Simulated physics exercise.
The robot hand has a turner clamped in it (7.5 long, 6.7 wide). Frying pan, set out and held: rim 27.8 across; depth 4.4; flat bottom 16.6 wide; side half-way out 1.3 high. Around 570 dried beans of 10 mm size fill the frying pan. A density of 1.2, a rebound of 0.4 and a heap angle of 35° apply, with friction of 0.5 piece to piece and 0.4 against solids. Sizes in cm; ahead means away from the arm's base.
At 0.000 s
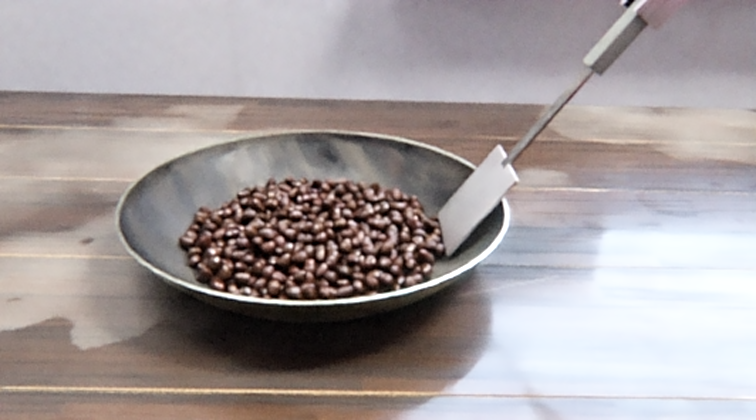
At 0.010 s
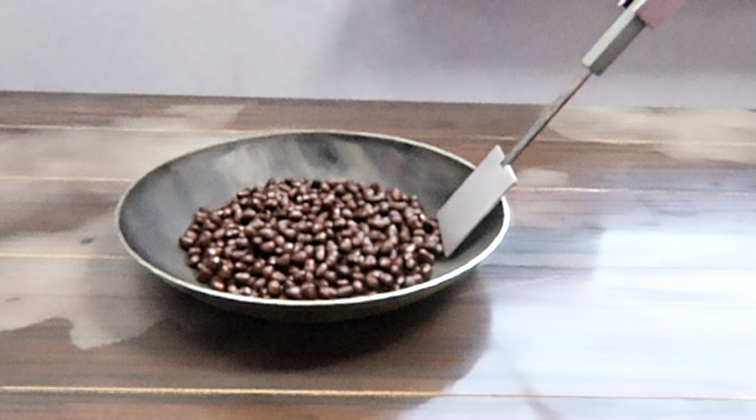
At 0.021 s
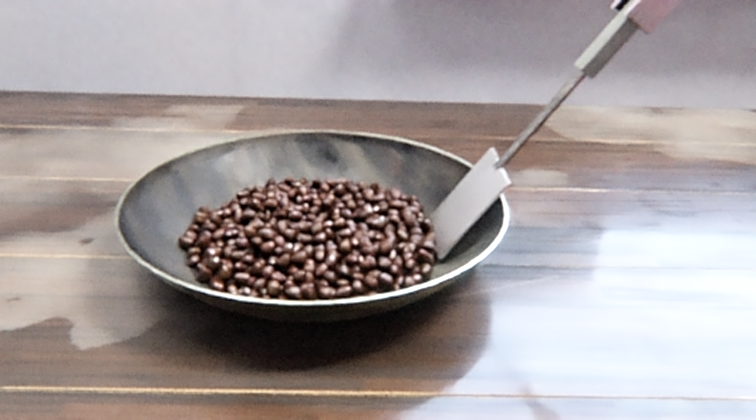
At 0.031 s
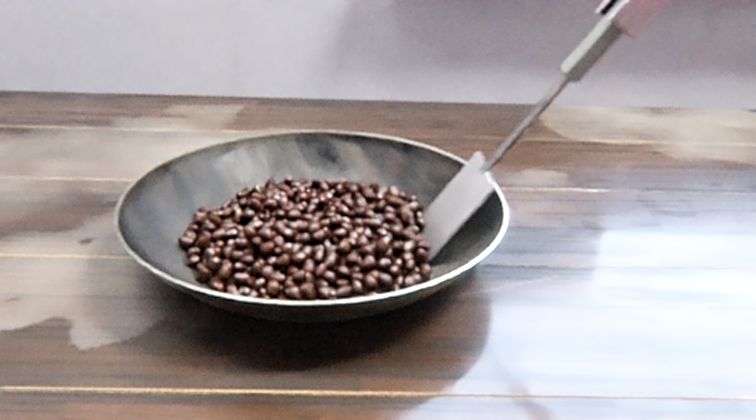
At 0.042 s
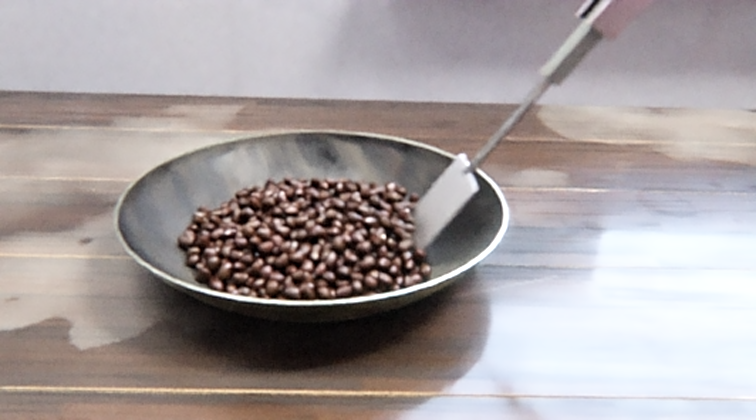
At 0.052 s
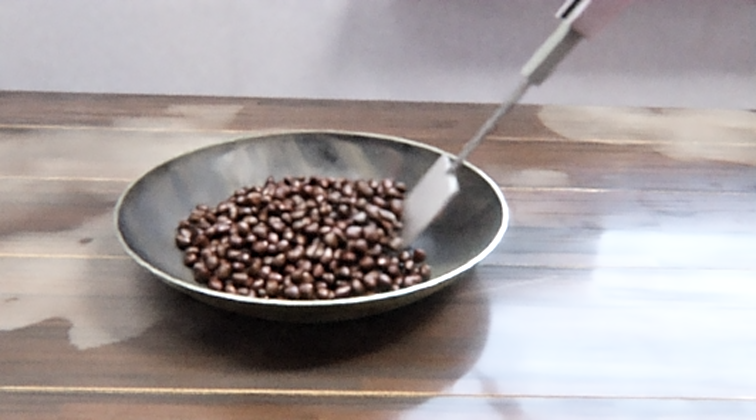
A dark wooden tabletop with pale glossy patches stands before a plain light grey wall, seen from slightly above by a still camera. A wide dark frying pan with a pale rim holds a heap of shiny brown beans, and a light grey turner slopes in from the upper right. The turner slides a short way left, pressing the heap's right side inward while the pan stays put.
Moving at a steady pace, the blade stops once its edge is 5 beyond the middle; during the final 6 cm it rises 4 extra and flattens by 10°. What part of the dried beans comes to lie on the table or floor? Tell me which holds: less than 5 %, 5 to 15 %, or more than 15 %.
5 to 15 % holds.
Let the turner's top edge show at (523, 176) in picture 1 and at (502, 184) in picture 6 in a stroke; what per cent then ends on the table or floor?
Near 0 in a hundred.
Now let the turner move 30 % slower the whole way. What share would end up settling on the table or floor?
0 %.
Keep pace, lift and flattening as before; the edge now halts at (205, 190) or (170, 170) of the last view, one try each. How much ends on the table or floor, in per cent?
I'd say some 15 per cent, then some 20 per cent.
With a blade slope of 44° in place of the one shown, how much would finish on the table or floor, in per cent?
Roughly 10 per cent.
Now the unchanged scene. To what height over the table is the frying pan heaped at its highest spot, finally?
It reaches roughly 5.0 cm.
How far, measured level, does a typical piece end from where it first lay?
Around 3 cm, measured level.
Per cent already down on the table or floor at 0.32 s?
My estimate is roughly 8 %.
After 0.08 s, sloping 55°, highest piece 5 above the table; 571 in the frying pan.
After 0.10 s, sloping 52°, highest piece 6 above the table; 571 in the frying pan.
After 0.32 s, sloping 45°, highest piece 5 above the table; 525 in the frying pan, 43 on the table or floor, 3 on the blade or in flight.
After 1.37 s, sloping 45°, highest piece 5 above the table; 525 in the frying pan, 46 on the table or floor.
At rest, 525 in the frying pan, 46 on the table or floor. That is 8 % on the table or floor.
